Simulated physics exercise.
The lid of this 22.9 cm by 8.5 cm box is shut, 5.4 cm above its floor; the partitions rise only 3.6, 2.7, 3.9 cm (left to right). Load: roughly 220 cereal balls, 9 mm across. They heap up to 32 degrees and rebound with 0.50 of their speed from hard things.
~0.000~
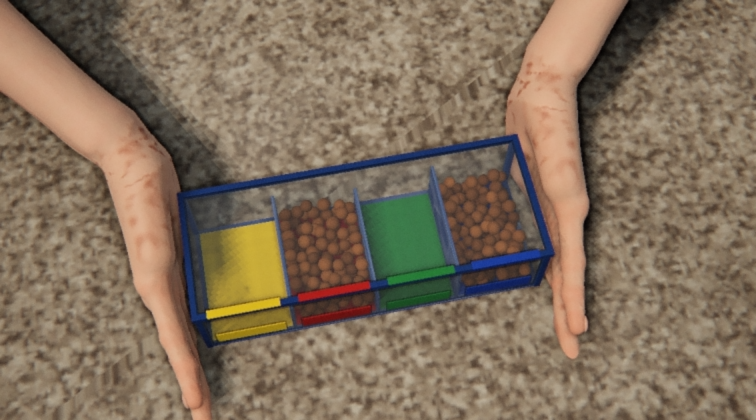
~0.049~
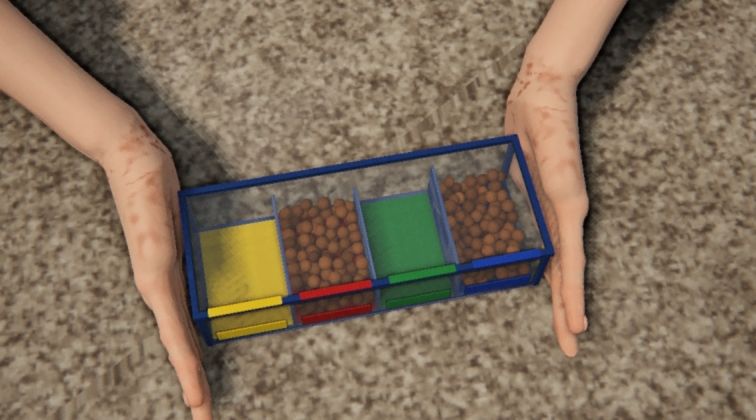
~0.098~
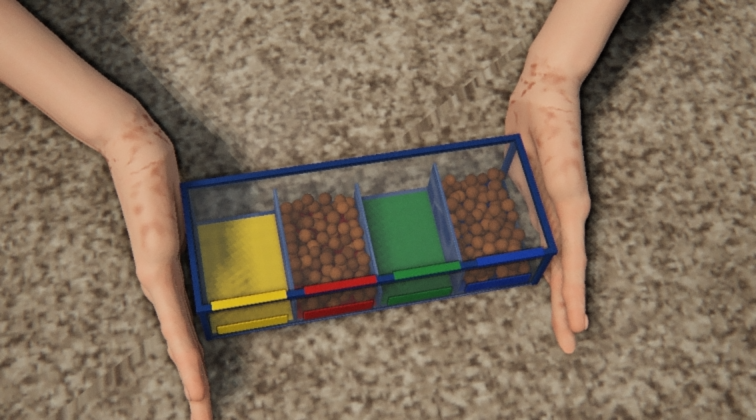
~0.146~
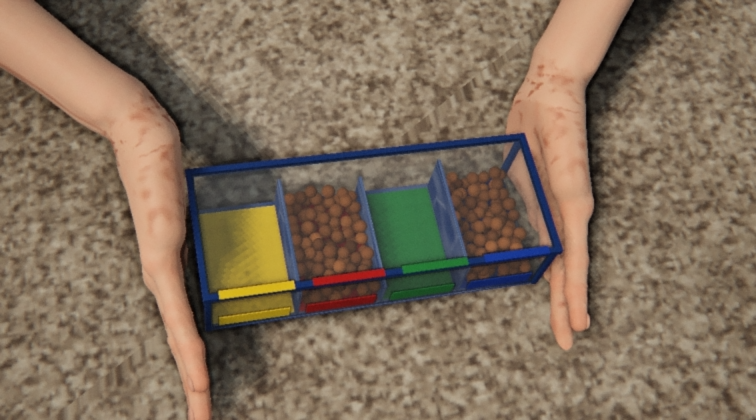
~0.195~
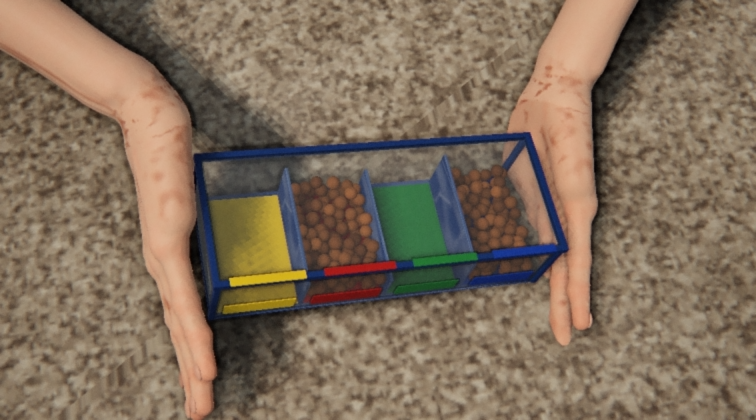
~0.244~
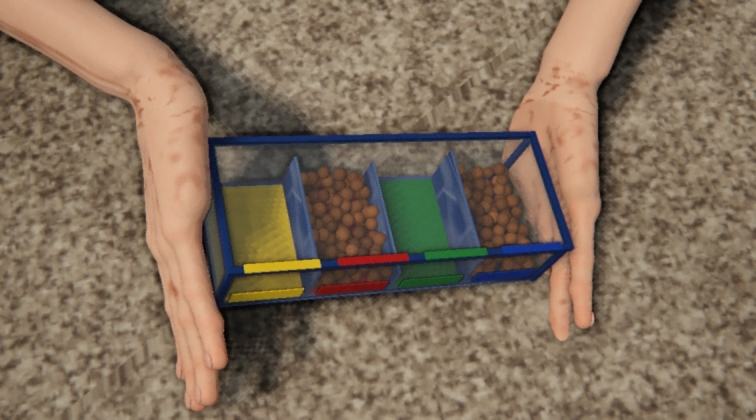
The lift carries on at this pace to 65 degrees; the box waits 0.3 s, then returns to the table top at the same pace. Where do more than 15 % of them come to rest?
Red: Above, blue: Above, green: Below, yellow: Below.
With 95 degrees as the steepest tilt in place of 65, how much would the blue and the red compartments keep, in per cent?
Then: Blue 80, red 10.
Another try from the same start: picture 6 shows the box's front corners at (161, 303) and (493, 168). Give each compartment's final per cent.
Red 50; blue 45; green 0; yellow 5.
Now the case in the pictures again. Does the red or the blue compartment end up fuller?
The blue compartment.
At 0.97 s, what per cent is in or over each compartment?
Red 40; blue 50; green 5; yellow 0.
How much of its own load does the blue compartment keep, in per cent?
Roughly 100 per cent.
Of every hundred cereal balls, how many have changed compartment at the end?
About 5 per cent.
Then, at 0.97 s, tilt 65 degrees; red 40 %, blue 50 %, green 5 %.
Then, at 1.46 s, tilt 34 degrees; red 40 %, blue 55 %, green 5 %.
After 2.01 s, tilt 0 degrees; red 40 %, blue 55 %, green 5 %.
By 2.4 s all is still; red 40 %, blue 55 %, green 5 %, yellow 0 %.
